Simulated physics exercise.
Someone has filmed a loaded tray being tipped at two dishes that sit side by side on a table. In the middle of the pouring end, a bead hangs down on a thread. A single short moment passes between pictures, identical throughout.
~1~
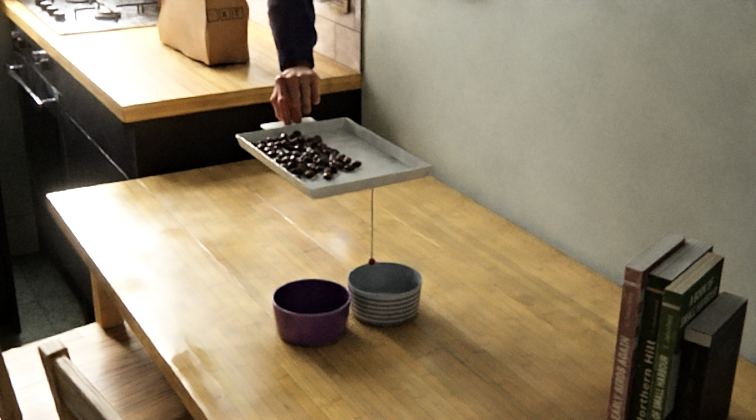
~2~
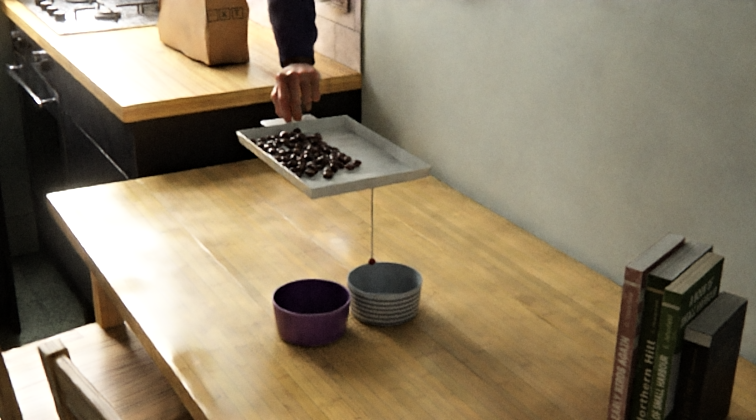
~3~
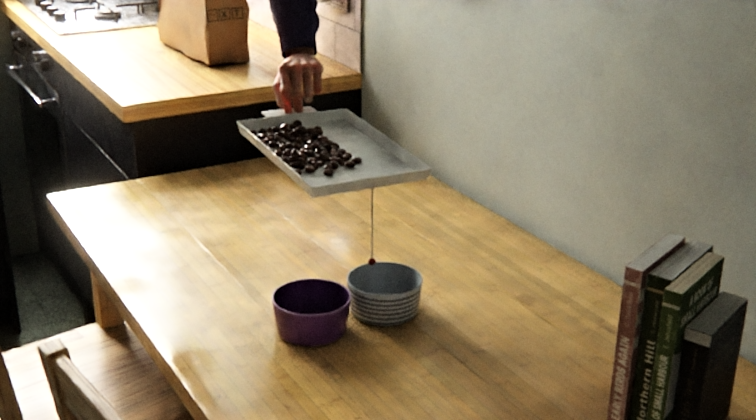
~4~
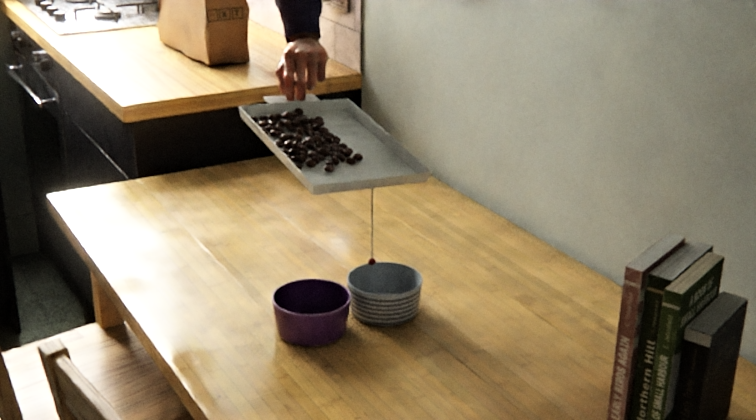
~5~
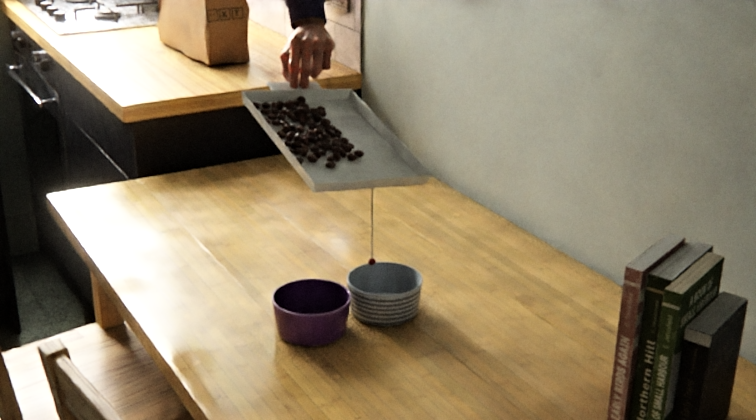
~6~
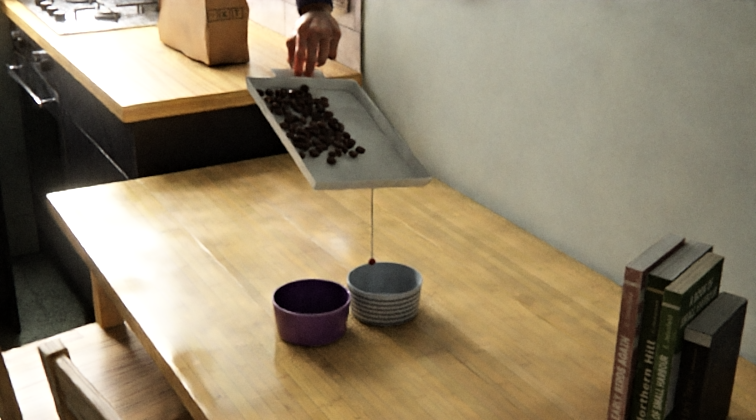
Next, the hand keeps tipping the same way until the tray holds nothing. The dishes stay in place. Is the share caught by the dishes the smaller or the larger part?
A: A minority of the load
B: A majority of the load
The answer is A.
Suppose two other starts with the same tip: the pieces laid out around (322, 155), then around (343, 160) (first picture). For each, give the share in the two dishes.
About 20 % and 30 %.
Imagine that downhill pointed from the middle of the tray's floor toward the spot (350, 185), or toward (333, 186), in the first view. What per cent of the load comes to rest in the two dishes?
The first try yields 70 percent and the second 80 percent.
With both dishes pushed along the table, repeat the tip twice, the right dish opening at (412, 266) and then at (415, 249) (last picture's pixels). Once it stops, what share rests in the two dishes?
60 and 30 in a hundred.
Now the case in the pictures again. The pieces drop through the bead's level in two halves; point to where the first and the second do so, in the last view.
I'd say around (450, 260) at first, then around (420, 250).
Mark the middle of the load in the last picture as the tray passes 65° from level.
Near the pixel (406, 178).
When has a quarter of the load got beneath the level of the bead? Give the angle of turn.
My estimate is some 75 degrees.
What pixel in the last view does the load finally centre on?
I'd say the middle ends up at about (450, 298).
Soon after the last picture, tray tipped steeply; most on the tray; about a quarter in the air.
A little later, tray tipped past a quarter turn; a small part on the tray; a small part in the right dish; most outside both; a small part in the air.
Later still, tray tipped past a quarter turn; a small part in the right dish; most outside both.
At rest, tray tipped past a quarter turn; none in the left dish; a small part in the right dish; most outside both.
